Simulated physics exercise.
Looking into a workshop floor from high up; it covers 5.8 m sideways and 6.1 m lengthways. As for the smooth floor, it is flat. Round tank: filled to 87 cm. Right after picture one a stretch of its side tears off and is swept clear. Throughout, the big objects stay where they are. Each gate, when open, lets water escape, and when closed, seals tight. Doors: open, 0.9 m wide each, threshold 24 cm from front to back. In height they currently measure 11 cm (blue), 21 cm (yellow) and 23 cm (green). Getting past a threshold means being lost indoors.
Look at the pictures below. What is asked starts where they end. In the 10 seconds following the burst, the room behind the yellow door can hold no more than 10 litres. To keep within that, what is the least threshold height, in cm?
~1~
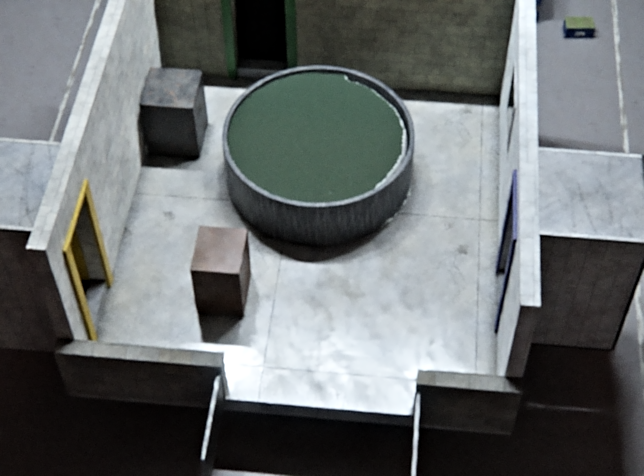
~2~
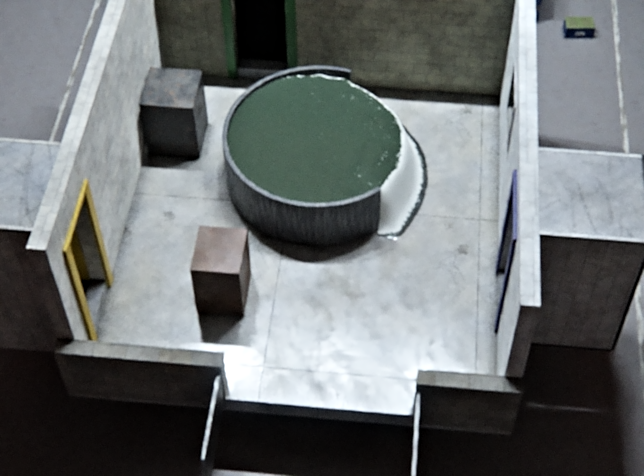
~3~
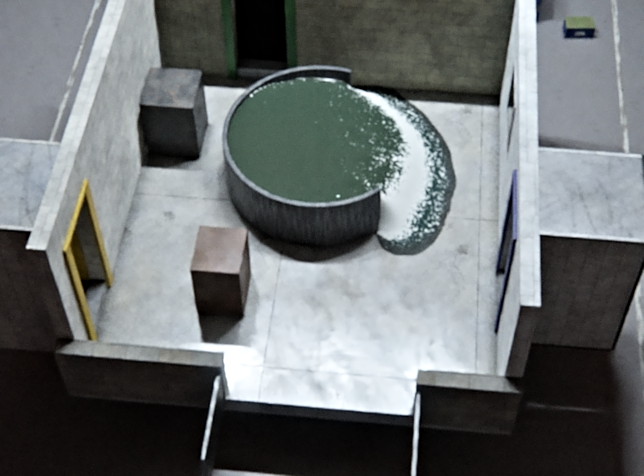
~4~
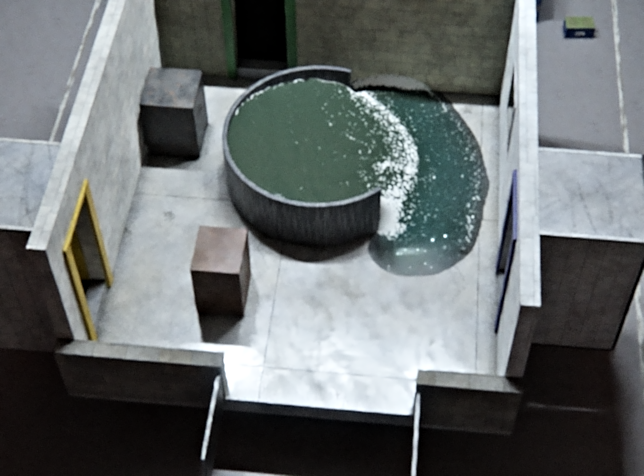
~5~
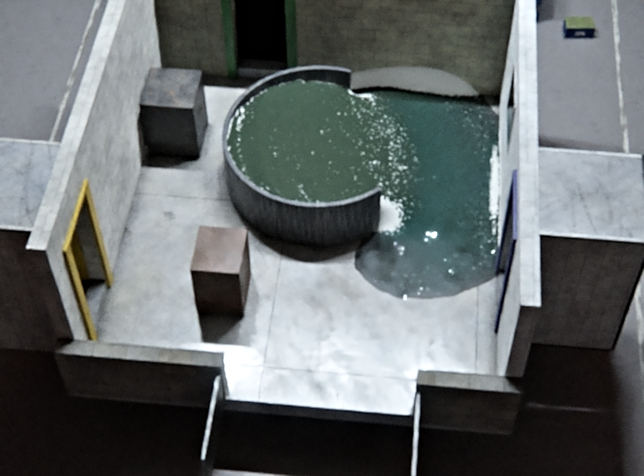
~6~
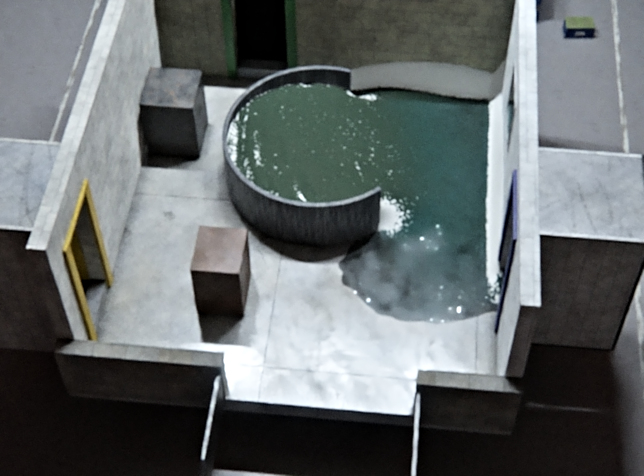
Some 14 cm.
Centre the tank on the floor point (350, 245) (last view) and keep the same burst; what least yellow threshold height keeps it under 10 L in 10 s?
A height near 21 cm.
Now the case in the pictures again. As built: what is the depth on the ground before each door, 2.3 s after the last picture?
In cm - blue: 19, yellow: 0, green: 15.
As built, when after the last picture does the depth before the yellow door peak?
At roughly 6.0 s.
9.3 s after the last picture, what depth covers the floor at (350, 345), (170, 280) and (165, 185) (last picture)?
Taking the spots in order: About 9, 9 and 16 centimetres.
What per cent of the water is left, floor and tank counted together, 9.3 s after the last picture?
I'd say near 70 per cent is still there.
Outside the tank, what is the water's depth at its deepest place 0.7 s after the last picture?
I'd estimate roughly 78 cm.
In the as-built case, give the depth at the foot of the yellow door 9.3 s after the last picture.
The depth there is around 10.0 cm.
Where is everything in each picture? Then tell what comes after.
In the first frame, the round tank at (318, 136) is whole and still, 87 cm deep; the yellow door at (90, 272) is dry.
In the second frame, the gap is at (406, 149), the front 0.3 m out at a hidden place; the back of the round tank holds 87 cm.
In the third frame, the front is at (387, 89), 0.8 m from the gap at (406, 152); 2.5 m2 of floor is wet, 87 cm left at the back.
In the fourth frame, the front is at (465, 250), 1.3 m from the gap at (406, 154); 5.2 m2 of floor is wet, 87 cm left at the back.
In the fifth frame, the front is at (497, 268), 1.9 m from the gap at (406, 155); 7.7 m2 of floor is wet, 82 cm left at the back.
In the sixth frame, the gap is at (406, 155), the front 2.3 m out at (496, 307); the back of the round tank holds 74 cm; 3.9 m in a straight line remain to the yellow door at (90, 272).
Then, 0.7 s after the last picture water covers 40 % of the floor, deepest (78 cm) near (498, 164); it has not reached the yellow door.
Then, 2.3 s after the last picture water covers 65 % of the floor, deepest (44 cm) near (469, 393); it has not reached the yellow door.
Then, 9.3 s after the last picture water covers 100 % of the floor, deepest (20 cm) near (127, 223); 10 cm at the yellow door, 0 litres in over its 21 cm threshold.
At the yellow door as built, the water peaked near 17 cm, 5.9 s after the last picture.
With a threshold of 11 cm, 29 litres would have come in within the 10 s; with 15 cm, 6 litres. So under 10 litres takes about 14 cm.
